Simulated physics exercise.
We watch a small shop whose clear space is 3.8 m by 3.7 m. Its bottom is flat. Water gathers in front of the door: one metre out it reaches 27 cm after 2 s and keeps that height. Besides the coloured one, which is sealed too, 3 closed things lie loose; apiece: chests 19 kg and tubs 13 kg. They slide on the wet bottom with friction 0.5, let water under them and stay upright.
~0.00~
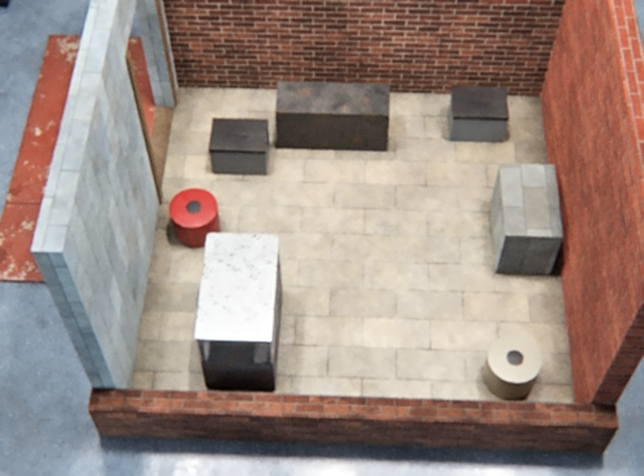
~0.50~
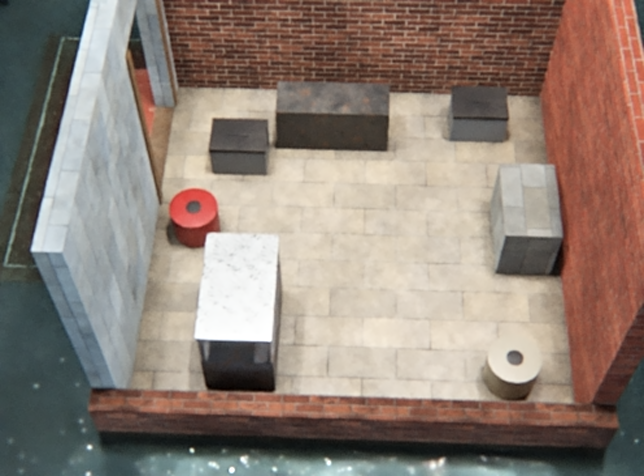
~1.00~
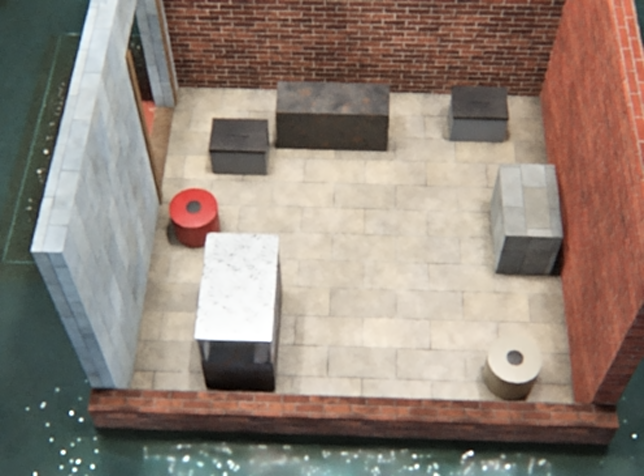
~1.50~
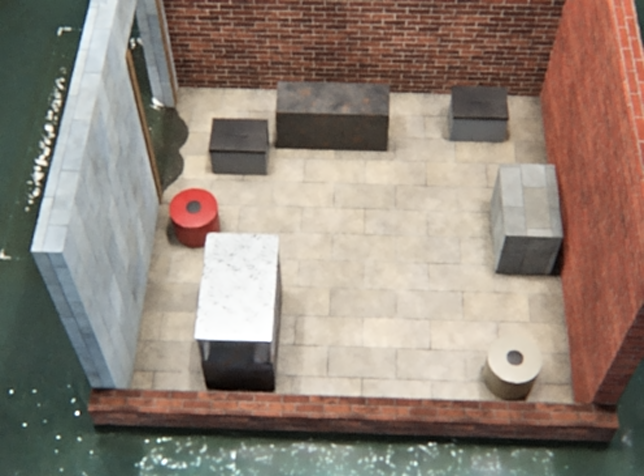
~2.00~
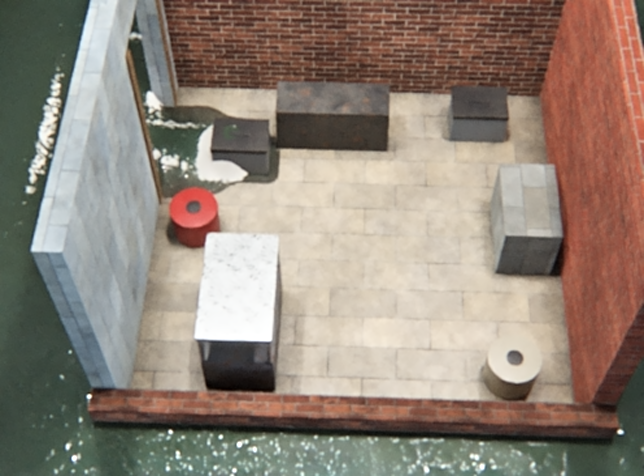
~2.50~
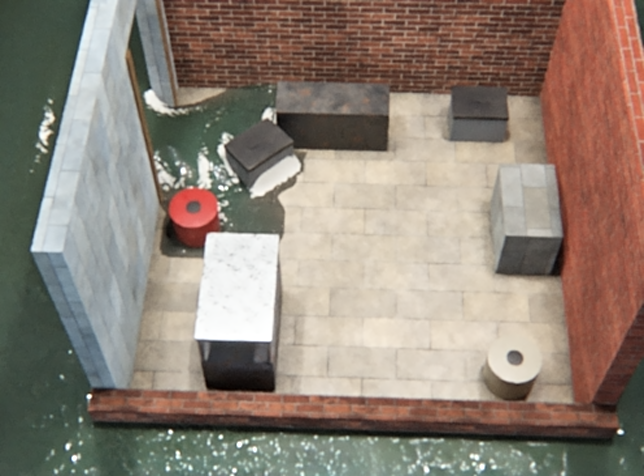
The video shows a small brick-walled room seen from above as green water rises around it, then enters through the doorway at left and spreads across the floor, turning a small dark box while the red tub stays still.
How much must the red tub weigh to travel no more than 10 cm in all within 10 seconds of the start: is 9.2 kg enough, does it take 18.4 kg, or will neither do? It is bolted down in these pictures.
For it, only the higher weight holds it.
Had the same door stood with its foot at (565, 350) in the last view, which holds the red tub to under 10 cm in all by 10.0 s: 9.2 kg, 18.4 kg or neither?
Then neither load is enough.
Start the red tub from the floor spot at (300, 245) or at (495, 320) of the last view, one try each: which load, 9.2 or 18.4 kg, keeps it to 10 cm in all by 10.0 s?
In that order: Neither is enough; neither holds.
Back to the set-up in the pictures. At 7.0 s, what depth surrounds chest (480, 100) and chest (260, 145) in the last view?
About 15 and 12 cm.
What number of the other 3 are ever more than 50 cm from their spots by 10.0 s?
3 of them.
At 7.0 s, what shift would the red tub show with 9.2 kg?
About 10 cm.
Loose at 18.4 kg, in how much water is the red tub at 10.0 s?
Roughly 10 cm.
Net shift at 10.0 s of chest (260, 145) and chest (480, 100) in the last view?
In that order: 350 cm, 60 cm.
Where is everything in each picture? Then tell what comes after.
In the first frame, the red tub at (193, 207) rests on the ground; water covers 0.0 m2; 0 of 4 have shifted.
In the second frame, the red tub at (193, 207) rests on the ground; water covers 0.0 m2; 0 of 4 have shifted.
In the third frame, the red tub at (193, 207) rests on the ground; 0.0 m2 under water; 0 of 4 have shifted.
In the fourth frame, the red tub at (193, 207) rests on the ground; 0.1 m2 under water; 0 of 4 have shifted.
In the fifth frame, the red tub at (193, 207) rests on the ground; 0.8 m2 under water; 0 of 4 have shifted.
In the sixth frame, the red tub at (193, 207), on the bottom; 2.0 m2 under water; 1 of 4 have shifted.
After 3.5 s the red tub would be 9 cm from its start with 9.2 kg and 0 cm from its start with 18.4 kg; 3 cm of water round it then.
After 4.5 s the red tub would be 9 cm from its start with 9.2 kg and 0 cm from its start with 18.4 kg; 3 cm of water round it then.
After 7.0 s the red tub would be 9 cm from its start with 9.2 kg and 0 cm from its start with 18.4 kg; 4 cm of water round it then.
After 10.0 s the red tub would be 9 cm from its start with 9.2 kg and 0 cm from its start with 18.4 kg; 10 cm of water round it then.
